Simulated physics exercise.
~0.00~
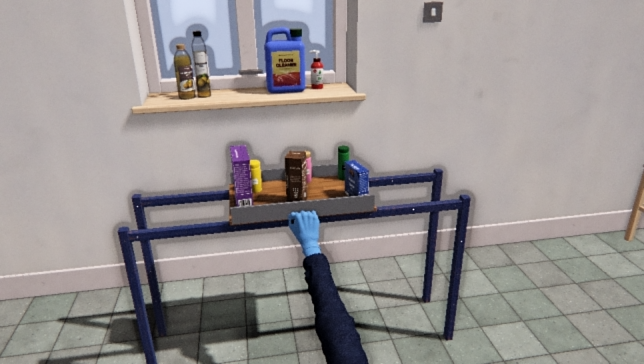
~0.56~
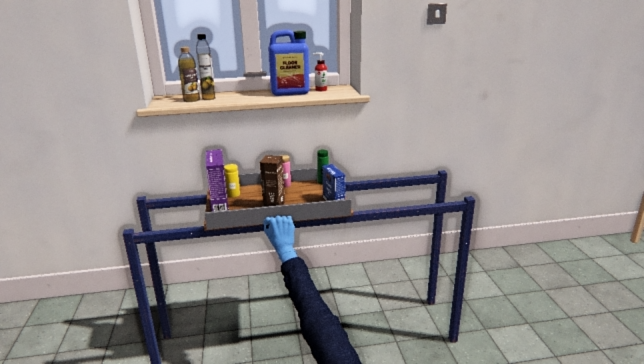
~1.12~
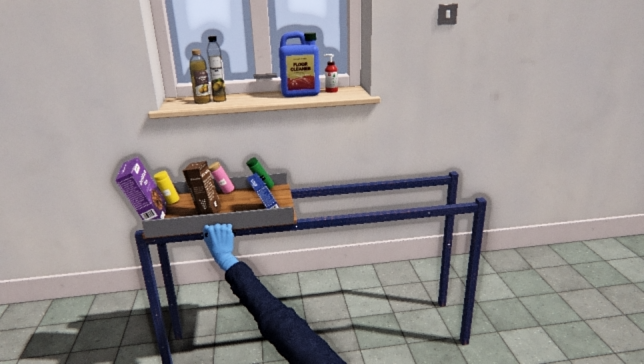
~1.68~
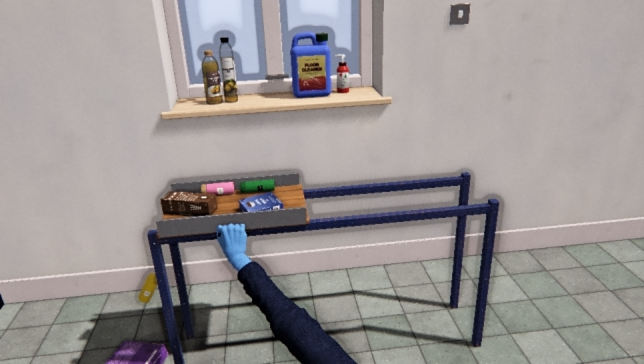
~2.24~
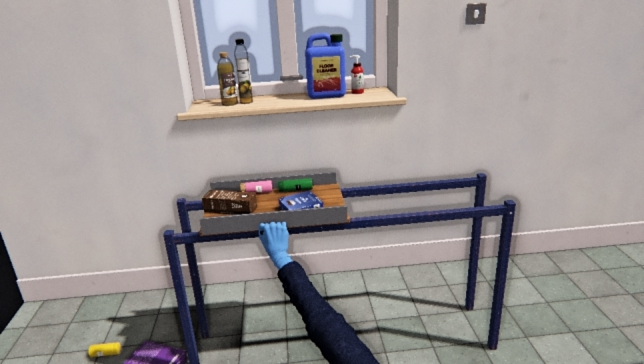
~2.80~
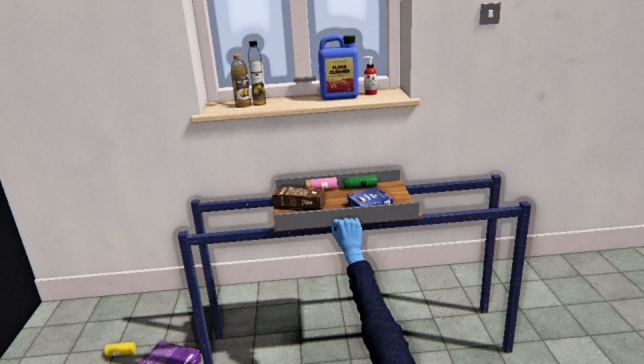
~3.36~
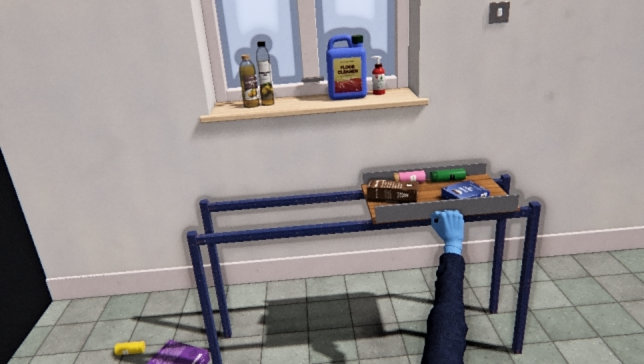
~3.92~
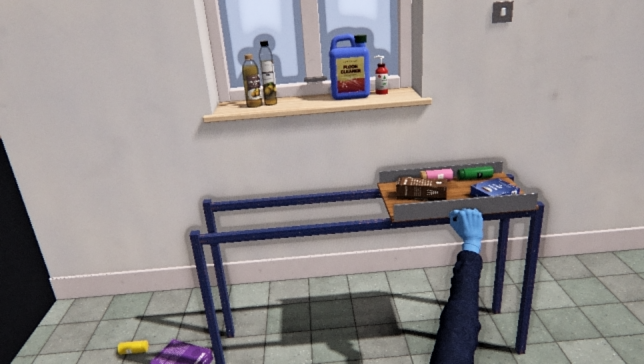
A gloved hand slides a tray left, toppling items and spilling two, then right.
